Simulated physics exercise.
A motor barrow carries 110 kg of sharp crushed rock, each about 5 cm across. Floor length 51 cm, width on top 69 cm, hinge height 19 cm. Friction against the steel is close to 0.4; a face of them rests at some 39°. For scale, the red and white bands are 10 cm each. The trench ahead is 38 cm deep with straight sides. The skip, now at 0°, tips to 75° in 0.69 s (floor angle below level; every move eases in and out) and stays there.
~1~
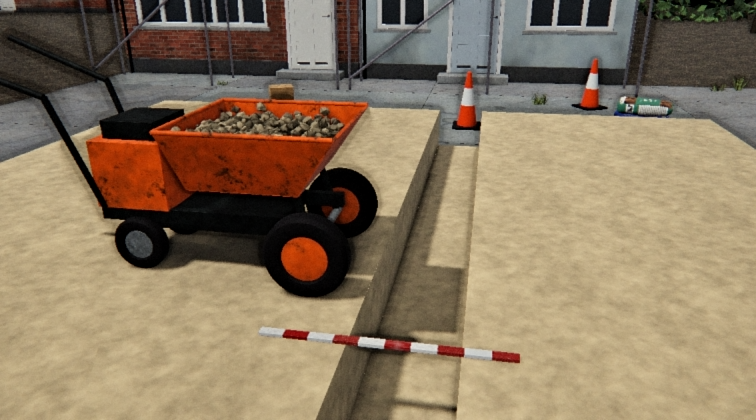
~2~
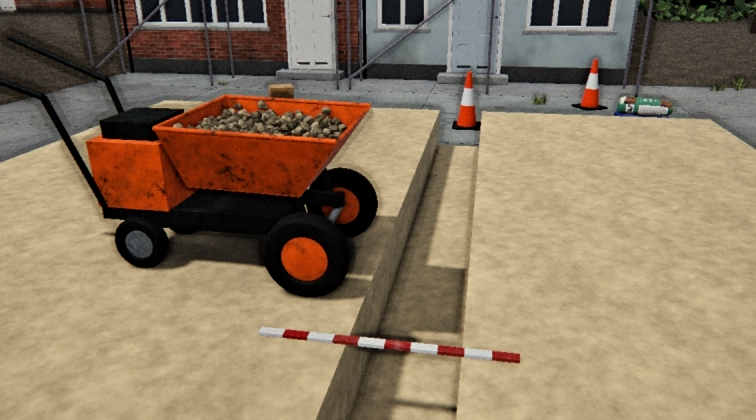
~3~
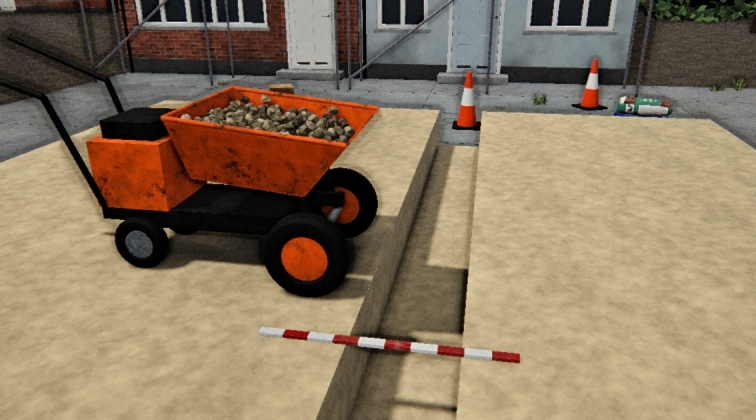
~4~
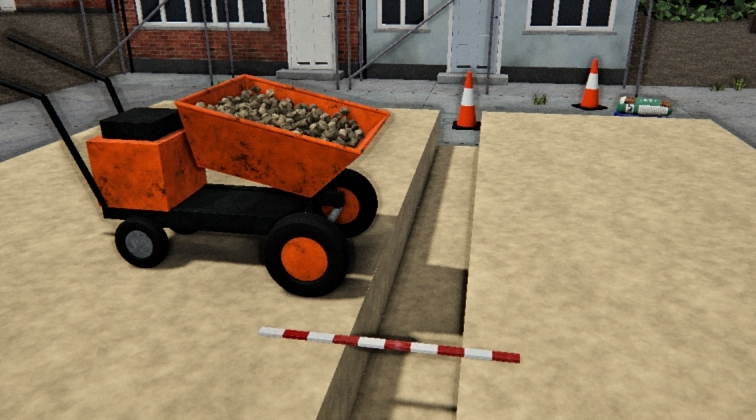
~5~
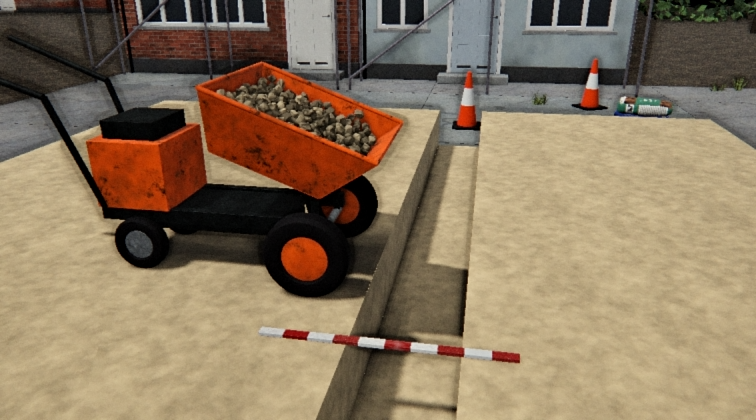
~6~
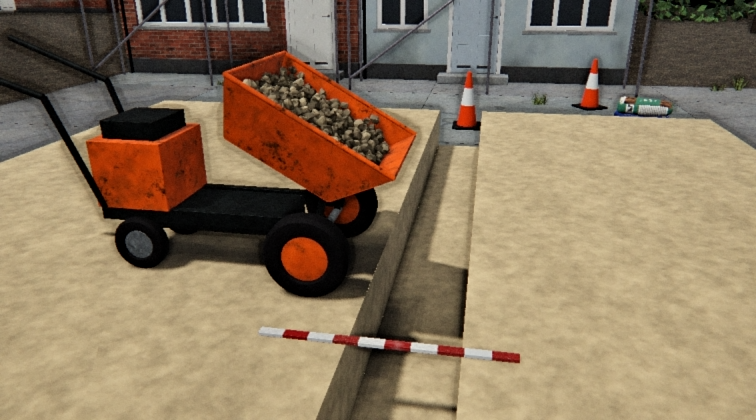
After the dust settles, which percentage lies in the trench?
About 47 per cent.
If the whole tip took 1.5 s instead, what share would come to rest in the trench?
In that case some 65 per cent.
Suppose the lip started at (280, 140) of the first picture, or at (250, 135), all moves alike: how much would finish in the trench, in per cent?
Near 90 per cent from the first place, 100 from the second.
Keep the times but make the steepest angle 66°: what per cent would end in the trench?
Then about 25 per cent.
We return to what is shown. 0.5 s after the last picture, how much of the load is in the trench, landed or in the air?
Some 10 per cent.
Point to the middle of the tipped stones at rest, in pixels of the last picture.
Near (479, 273).
Then, 0.2 s after the last picture the floor is at 64°, 100 % in the skip; the foremost stones are at (427, 208).
Then, 0.5 s after the last picture the floor is at 75°, 67 % in the skip, 8 % in the trench, 25 % past the trench; the foremost stones are at (525, 282).
Then, 0.8 s after the last picture the floor is at 75°, 22 % in the skip, 23 % in the trench, 55 % past the trench; the foremost stones are at (664, 270).
Then, 2.8 s after the last picture the floor is at 75°, 0 % in the skip, 47 % in the trench, 53 % past the trench; the foremost stones are at (744, 282).
